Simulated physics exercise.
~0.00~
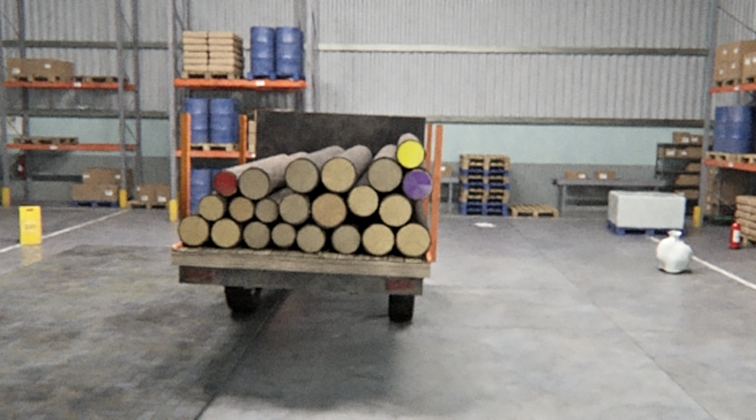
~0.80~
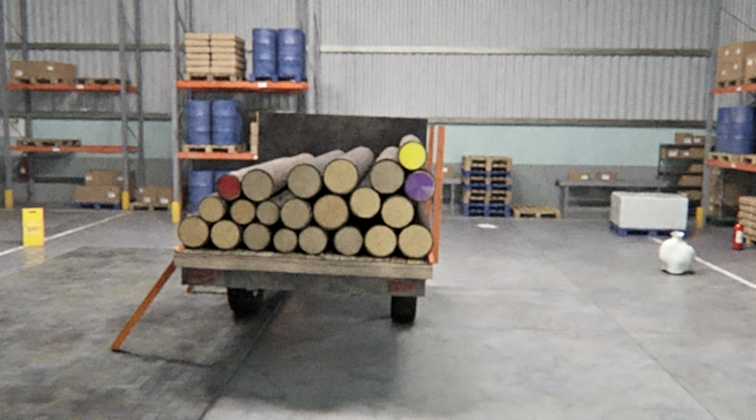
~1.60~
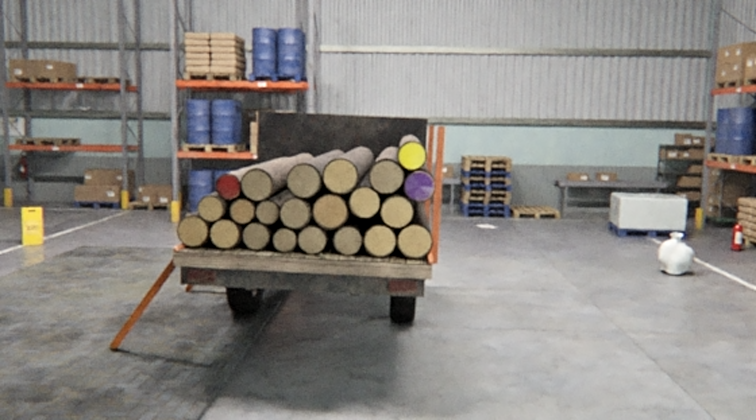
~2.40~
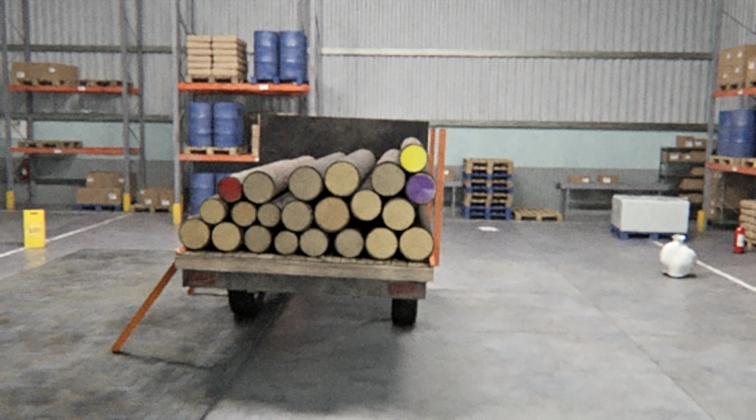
The left posts of a log-laden trailer swing down, yet every log stays in place.
